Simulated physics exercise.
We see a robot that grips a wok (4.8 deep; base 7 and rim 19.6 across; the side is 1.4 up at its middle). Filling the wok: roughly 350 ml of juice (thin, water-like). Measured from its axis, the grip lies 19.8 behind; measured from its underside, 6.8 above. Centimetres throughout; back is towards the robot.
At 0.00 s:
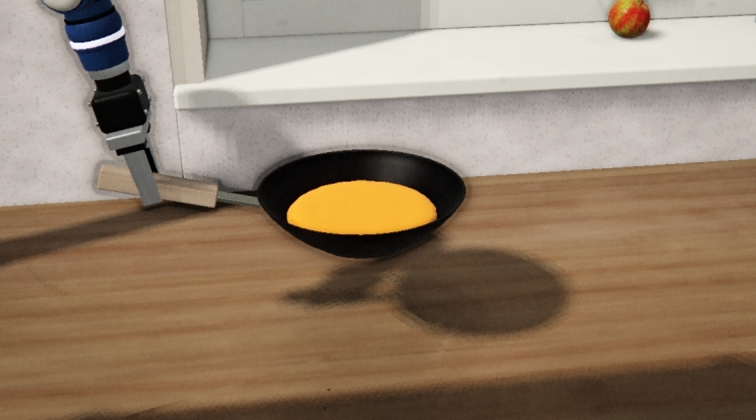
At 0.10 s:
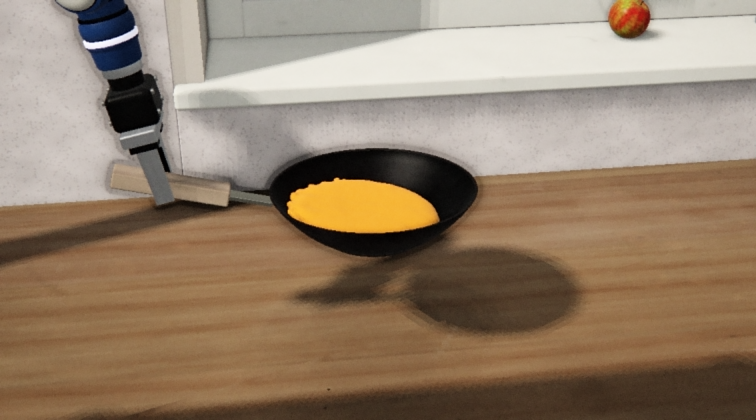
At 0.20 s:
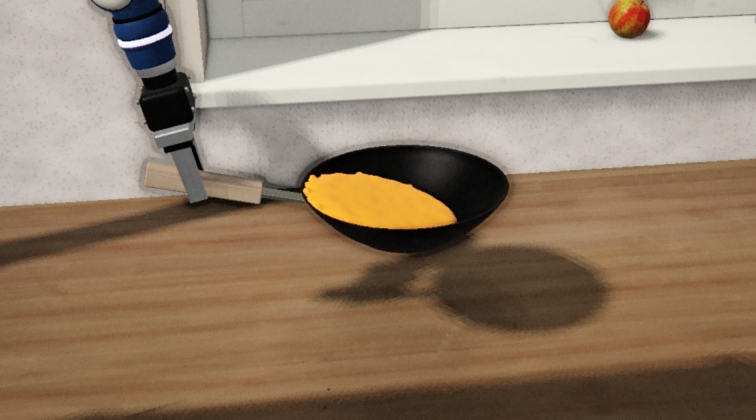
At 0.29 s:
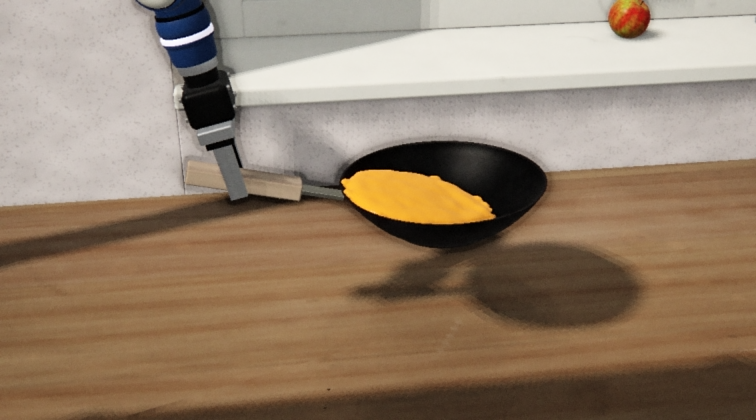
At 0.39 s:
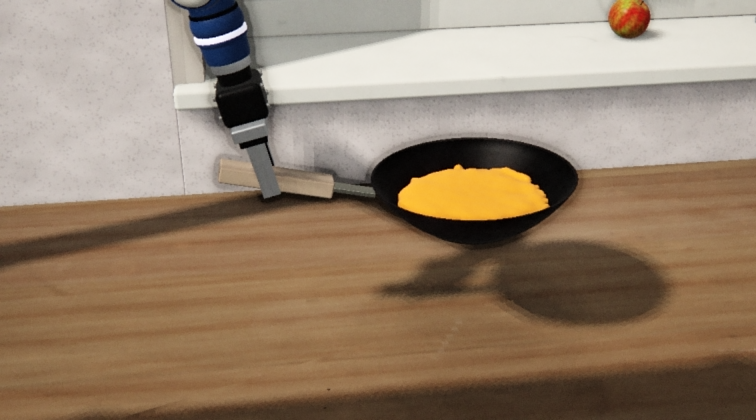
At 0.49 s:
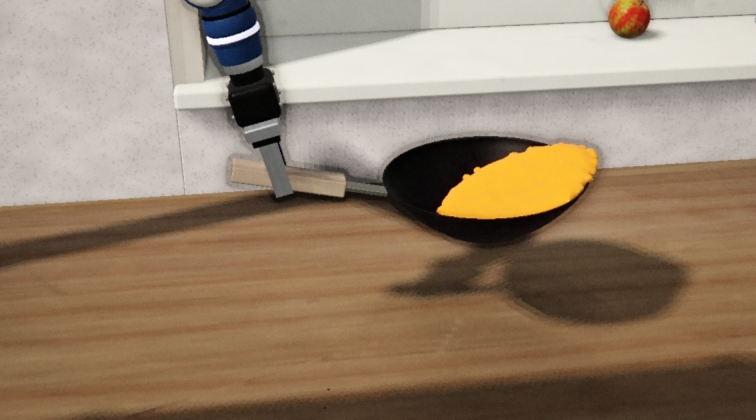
Orange juice in a black wok sloshed left toward the handle, then surged up to the right rim as a robot arm gripping the wooden handle moved the wok right above a wooden counter.
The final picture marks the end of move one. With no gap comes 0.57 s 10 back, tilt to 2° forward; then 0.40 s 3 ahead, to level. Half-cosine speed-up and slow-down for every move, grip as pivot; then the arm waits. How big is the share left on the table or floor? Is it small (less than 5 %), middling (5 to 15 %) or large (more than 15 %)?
It is large.
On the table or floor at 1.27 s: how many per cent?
Share: Around 25 %.
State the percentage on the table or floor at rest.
It comes to about 25 percent.
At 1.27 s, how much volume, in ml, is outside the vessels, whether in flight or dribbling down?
Estimate: Some 0 ml.
By 0.88 s, tilted 1° forward, liquid up to 18 above the table; 275 ml in the wok, 80 ml on the table or floor.
By 1.27 s, level, liquid up to 16 above the table; 260 ml in the wok, 90 ml on the table or floor.
By 1.66 s, level, liquid up to 16 above the table; 260 ml in the wok, 90 ml on the table or floor.
By 2.46 s, level, liquid up to 15 above the table; 260 ml in the wok, 90 ml on the table or floor.
Final state, 260 ml in the wok, 90 ml on the table or floor. That is 26 % on the table or floor.
